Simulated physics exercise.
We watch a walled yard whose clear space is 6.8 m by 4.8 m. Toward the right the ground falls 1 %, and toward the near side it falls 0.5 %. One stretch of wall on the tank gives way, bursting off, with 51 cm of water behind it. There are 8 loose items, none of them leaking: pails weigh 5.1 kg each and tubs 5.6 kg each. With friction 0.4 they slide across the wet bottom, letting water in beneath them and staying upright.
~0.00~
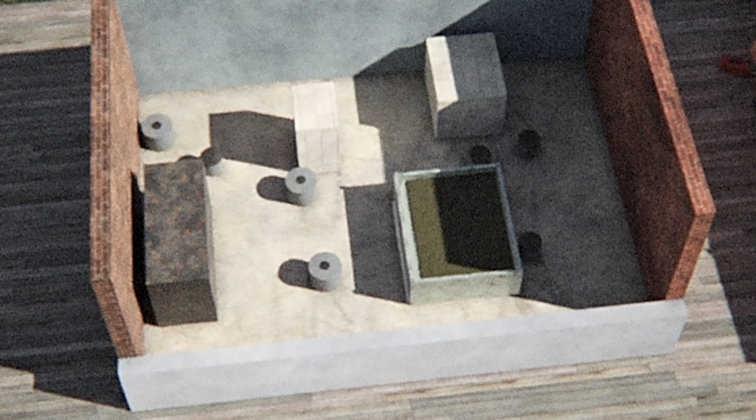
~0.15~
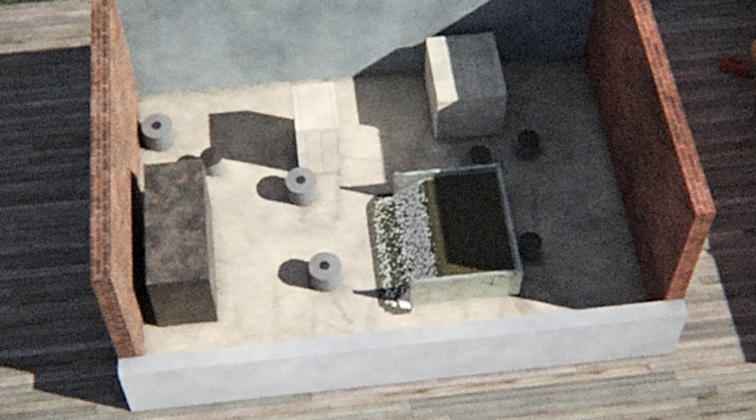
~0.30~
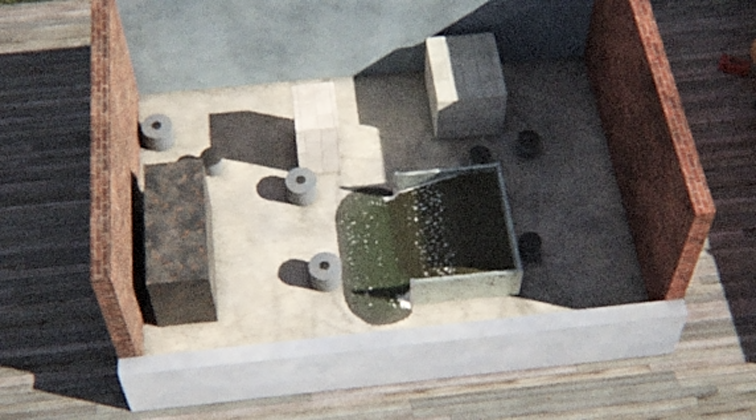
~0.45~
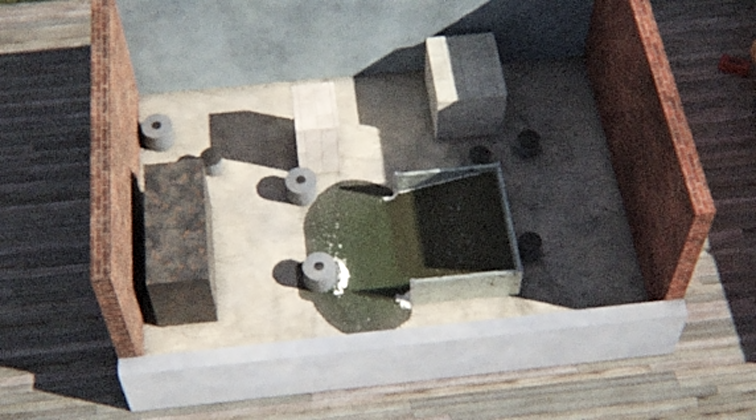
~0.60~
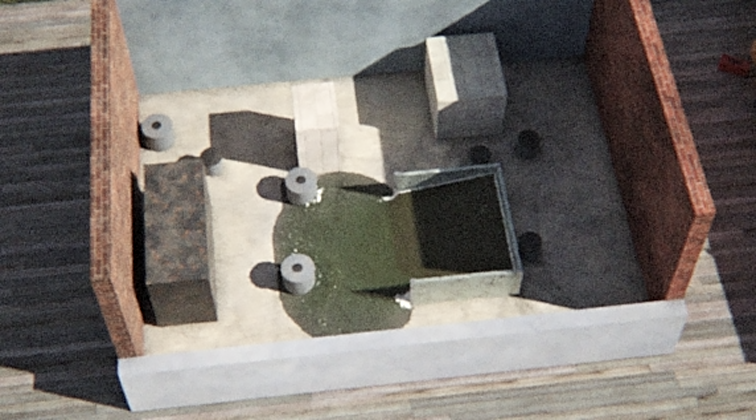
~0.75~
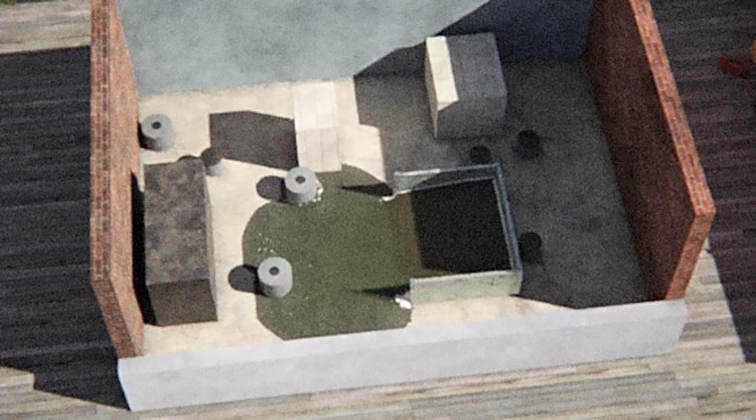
A square tank in a walled yard bursting open on its left side, murky green water spreading out and pushing one tub left.
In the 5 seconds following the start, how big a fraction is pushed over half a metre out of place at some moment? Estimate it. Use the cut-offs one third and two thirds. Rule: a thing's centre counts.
One to two thirds.
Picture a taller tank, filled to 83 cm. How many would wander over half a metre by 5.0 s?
In that case the number is 4.
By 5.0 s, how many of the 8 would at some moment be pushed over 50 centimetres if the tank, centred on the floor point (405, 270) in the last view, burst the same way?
That would give 4.
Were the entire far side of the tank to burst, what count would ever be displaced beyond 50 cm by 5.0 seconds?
3.
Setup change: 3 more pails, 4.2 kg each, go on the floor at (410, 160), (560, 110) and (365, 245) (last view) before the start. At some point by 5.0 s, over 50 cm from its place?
Outcome: Stays within first, stays within next, breaks the threshold last.
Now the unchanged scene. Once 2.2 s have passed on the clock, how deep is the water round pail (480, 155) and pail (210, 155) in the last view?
0 and 4 cm.
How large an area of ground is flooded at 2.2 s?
Close to 14 m2, I'd say.
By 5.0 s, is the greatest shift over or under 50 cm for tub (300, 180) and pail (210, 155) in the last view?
First one exceeds it, second one exceeds it.
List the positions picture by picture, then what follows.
The first frame shows a tub at (325, 266), on the bottom; a tub at (301, 180) rests on the ground; 2.3 m2 under water; 0 of 8 have shifted.
The second frame shows a tub at (325, 266) rests on the ground; a tub at (301, 180) rests on the ground; 3.1 m2 under water; 0 of 8 have shifted.
The third frame shows a tub at (325, 266) rests on the ground; a tub at (301, 180), on the bottom; water covers 4.1 m2; 0 of 8 have shifted.
The fourth frame shows a tub at (319, 266), on the bottom, 8 cm from its start; a tub at (301, 180) rests on the ground; water covers 5.1 m2; 1 of 8 have shifted.
The fifth frame shows a tub at (298, 268) rests on the ground, 37 cm from its start; a tub at (301, 180), on the bottom; 6.4 m2 under water; 1 of 8 have shifted.
The sixth frame shows a tub at (275, 271) rests on the ground, 68 cm from its start; a tub at (300, 180), on the bottom; water covers 7.7 m2; 1 of 8 have shifted.
After 1.1 s 1 of 8 are over 50 cm from their spots; 0 afloat.
After 2.2 s 3 of 8 are over 50 cm from their spots; 2 afloat.
After 3.5 s 3 of 8 are over 50 cm from their spots; 5 afloat.
After 5.0 s 3 of 8 are over 50 cm from their spots, and 3 have been at some point; 4 afloat.
